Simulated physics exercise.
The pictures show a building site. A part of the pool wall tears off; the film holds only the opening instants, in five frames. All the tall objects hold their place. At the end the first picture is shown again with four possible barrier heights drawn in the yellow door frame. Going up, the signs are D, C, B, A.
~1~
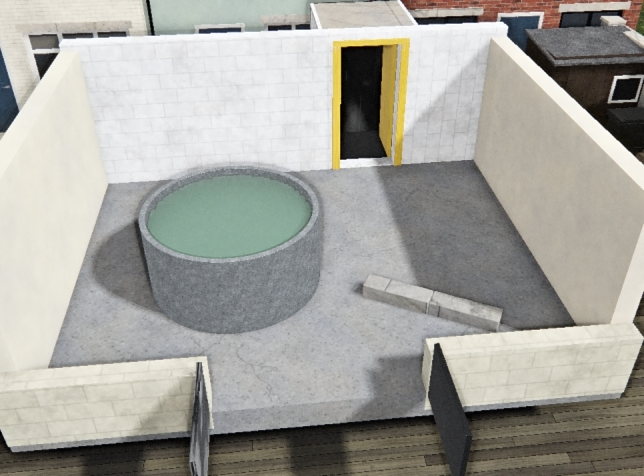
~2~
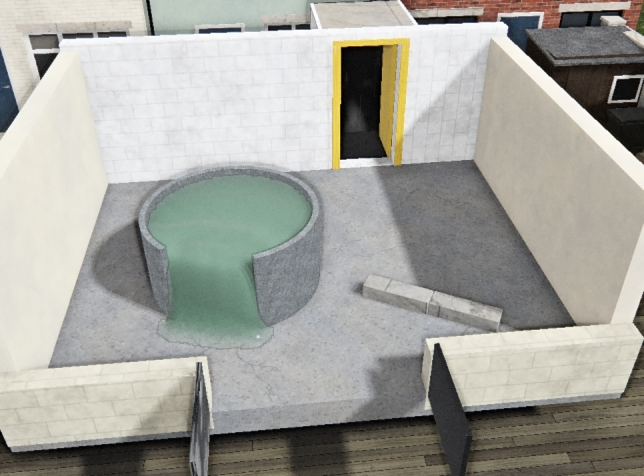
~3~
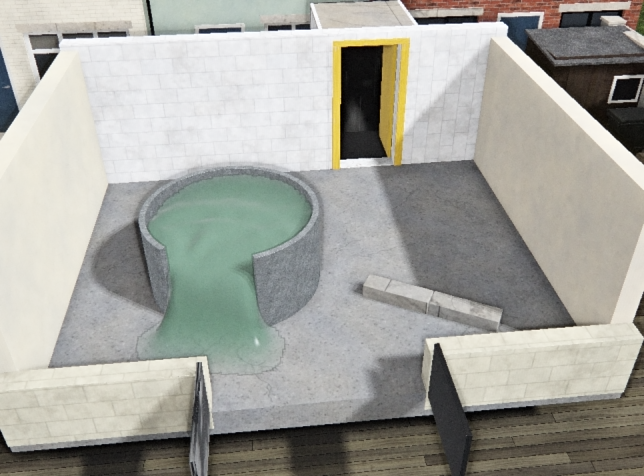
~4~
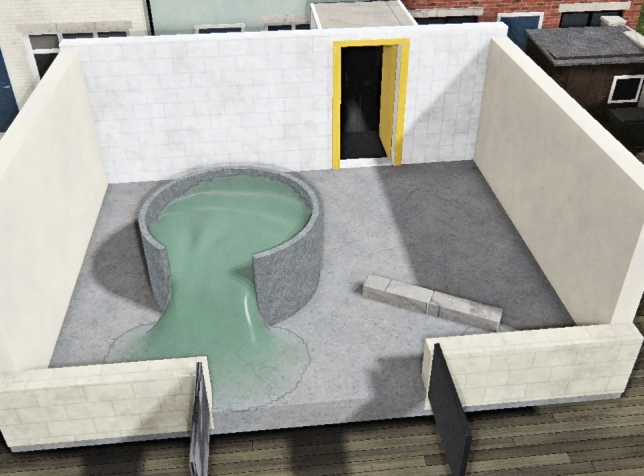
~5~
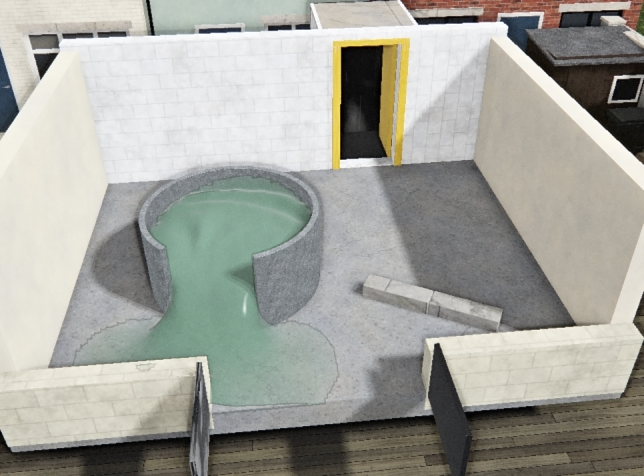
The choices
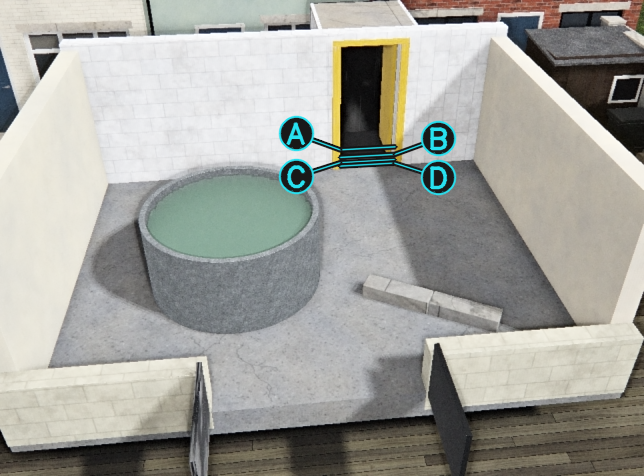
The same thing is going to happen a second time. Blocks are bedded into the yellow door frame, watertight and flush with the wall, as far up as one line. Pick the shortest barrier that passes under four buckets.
That is mark D.
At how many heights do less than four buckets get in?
All of them.
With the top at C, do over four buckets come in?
No, that is safe.
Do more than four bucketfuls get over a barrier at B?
No, that is safe.
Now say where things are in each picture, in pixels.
Water in the pool at rest, its middle at (231, 214); foot of the yellow doorway at (367, 167); open gate at (317, 344), in the first picture.
Front seen at (269, 328), 1 % of the ground wet, in the second picture.
Front seen at (147, 342), 4 % of the ground wet, in the third picture.
Front seen at (141, 336), 9 % of the ground wet, in the fourth picture.
Front seen at (99, 342), 13 % of the ground wet, in the fifth picture.
On the marked copy, A at (367, 148); B at (367, 155); C at (367, 161); D at (367, 164); from the bottom up D, C, B, A.
Choosing A, nothing gets over.
Choosing B, nothing gets over.
Choosing C, nothing gets over.
Choosing D, a splash gets over, under a bucket.
